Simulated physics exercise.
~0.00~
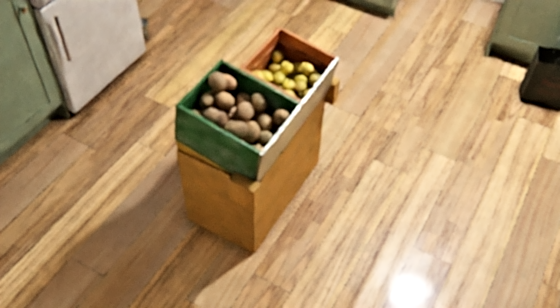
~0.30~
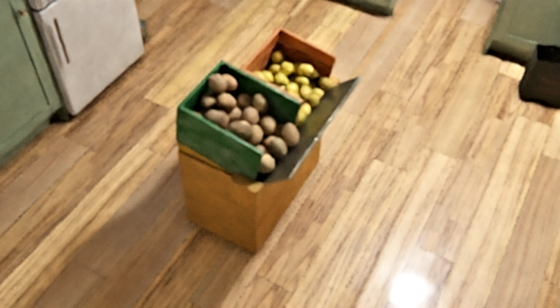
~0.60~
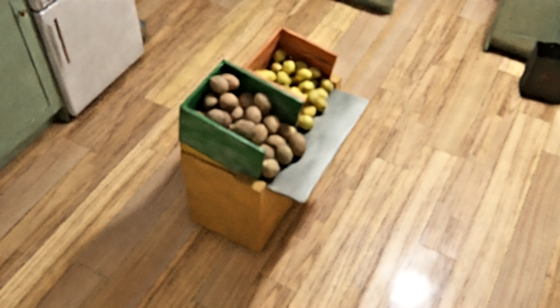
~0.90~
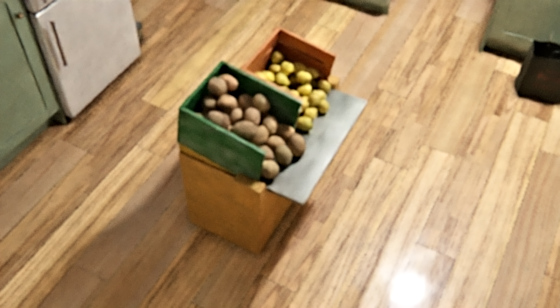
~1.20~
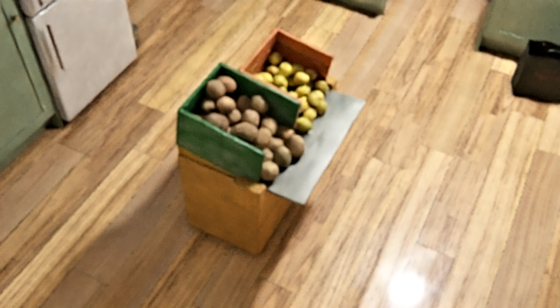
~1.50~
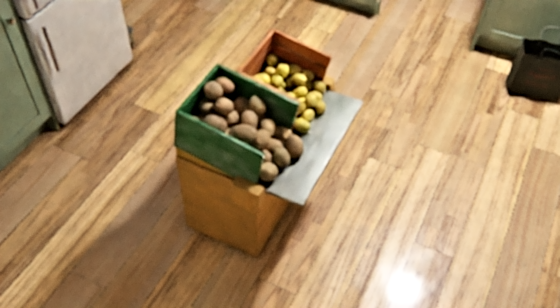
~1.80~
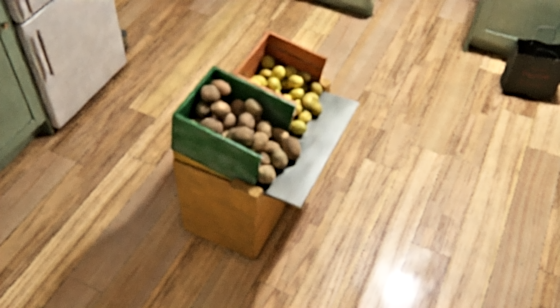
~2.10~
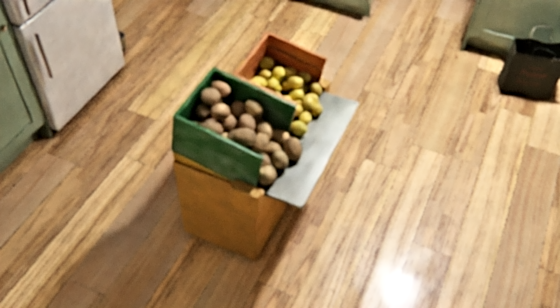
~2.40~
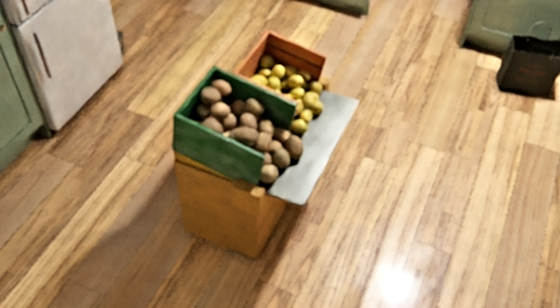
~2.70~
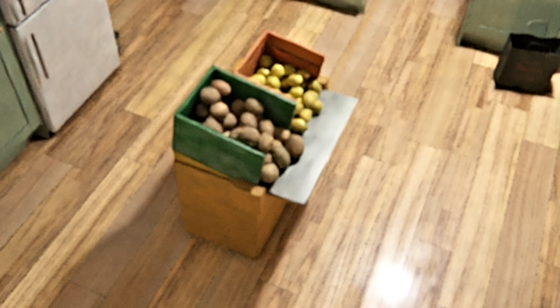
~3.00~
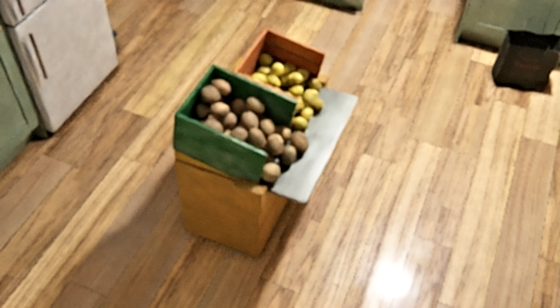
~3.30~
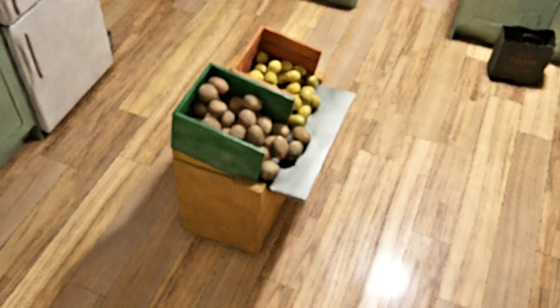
A gray flap lowers in front of two bins, and the potatoes and lemons stay in.
